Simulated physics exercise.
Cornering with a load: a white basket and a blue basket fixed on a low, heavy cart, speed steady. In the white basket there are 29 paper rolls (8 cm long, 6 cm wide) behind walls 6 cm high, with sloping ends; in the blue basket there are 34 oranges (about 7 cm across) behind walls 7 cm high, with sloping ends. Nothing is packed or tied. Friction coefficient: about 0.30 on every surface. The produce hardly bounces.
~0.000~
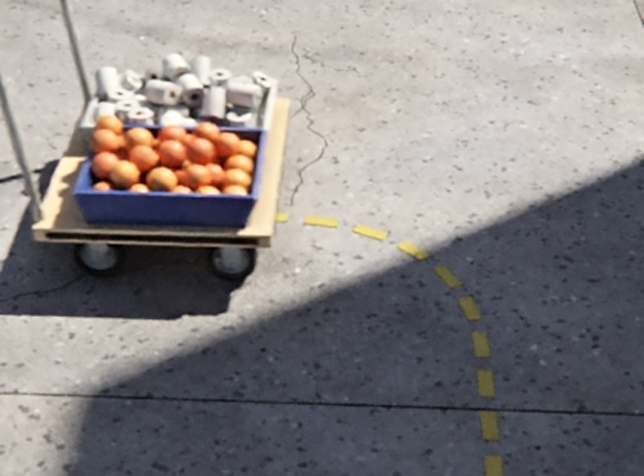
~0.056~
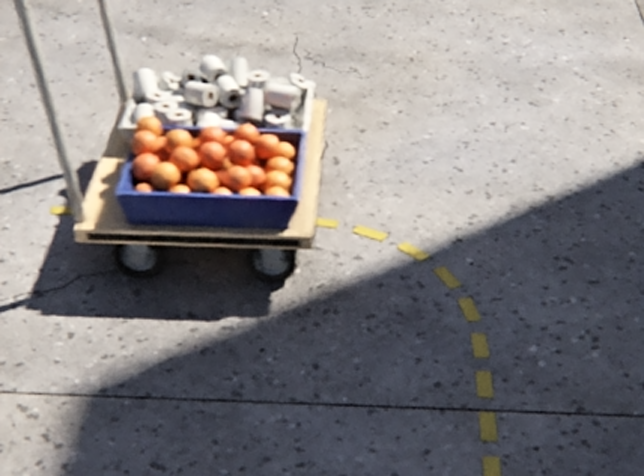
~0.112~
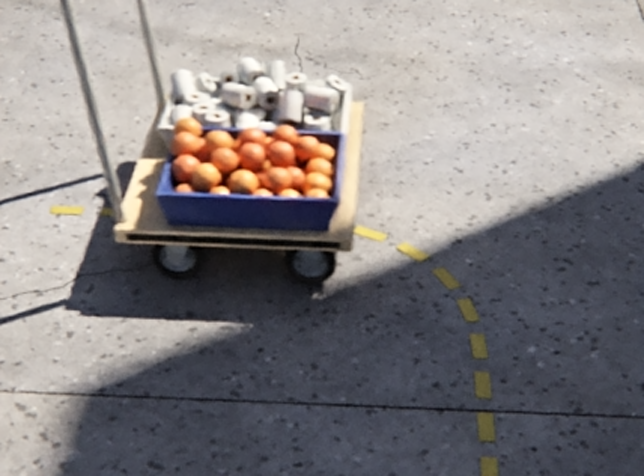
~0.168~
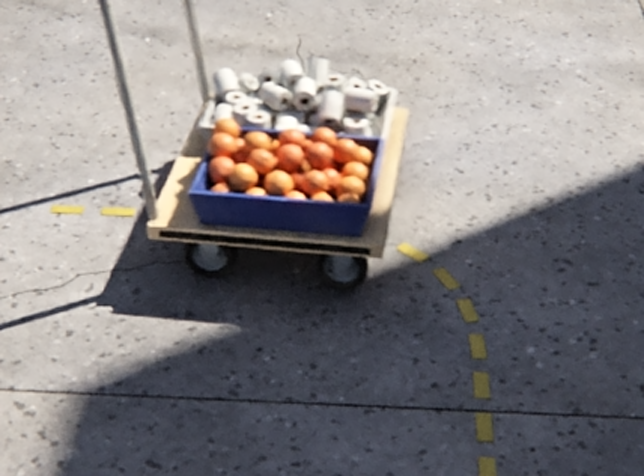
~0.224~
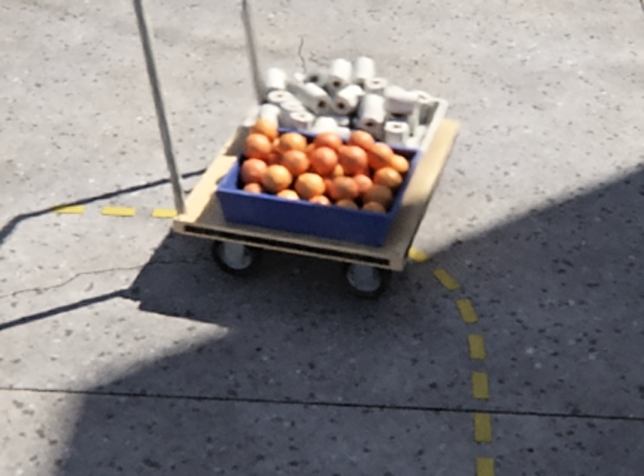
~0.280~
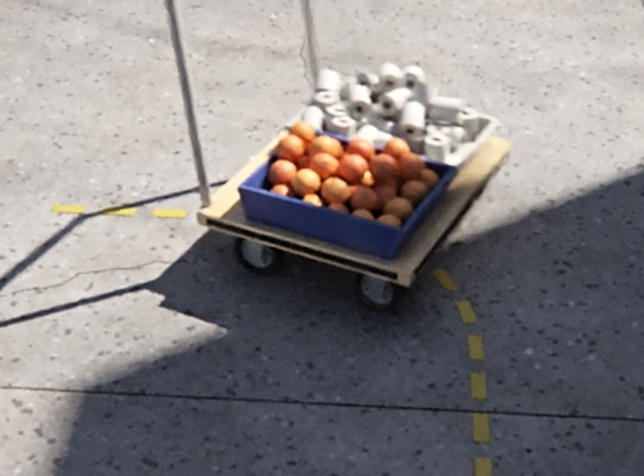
A flat cart carrying a blue basket of oranges and a white basket of paper rolls rolled right along a yellow dashed line, then began turning toward the viewer as the line curved.
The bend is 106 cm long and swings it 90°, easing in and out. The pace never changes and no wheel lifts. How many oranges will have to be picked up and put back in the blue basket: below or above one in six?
The blue basket loses fewer than one in six of its oranges.
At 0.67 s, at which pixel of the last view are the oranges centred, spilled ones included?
Around (439, 305).
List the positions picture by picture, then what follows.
In the first picture (places track the rim corner closest to us here), blue basket (253, 196); white basket (its farthest corner) (104, 76); heading changed by 0°, 0 cm rolled; all still inside.
In the second picture, blue basket (295, 198); white basket (141, 77); heading changed by 0°, 10 cm rolled.
In the third picture, blue basket (335, 200); white basket (178, 78); heading changed by 0°, 20 cm rolled.
In the fourth picture, blue basket (367, 206); white basket (224, 77); heading changed by 5°, 31 cm rolled.
In the fifth picture, blue basket (389, 216); white basket (277, 78); heading changed by 12°, 41 cm rolled; 1 out, the lowest roll at (362, 75).
In the sixth picture, blue basket (400, 230); white basket (336, 81); heading changed by 23°, 51 cm rolled; 1 out, the lowest roll at (412, 80).
After 0.38 s, the white basket is down by 4 of 29 and the blue basket has all 34.
After 0.50 s, the white basket is down by 7 of 29 and the blue basket has all 34.
After 0.67 s, the white basket is down by 10 of 29 and the blue basket is down by 1 of 34.
Final count (at 1.12 s), the white basket is down by 10 of 29 and the blue basket is down by 2 of 34. Asked share, 2 of 34, 6 per cent.
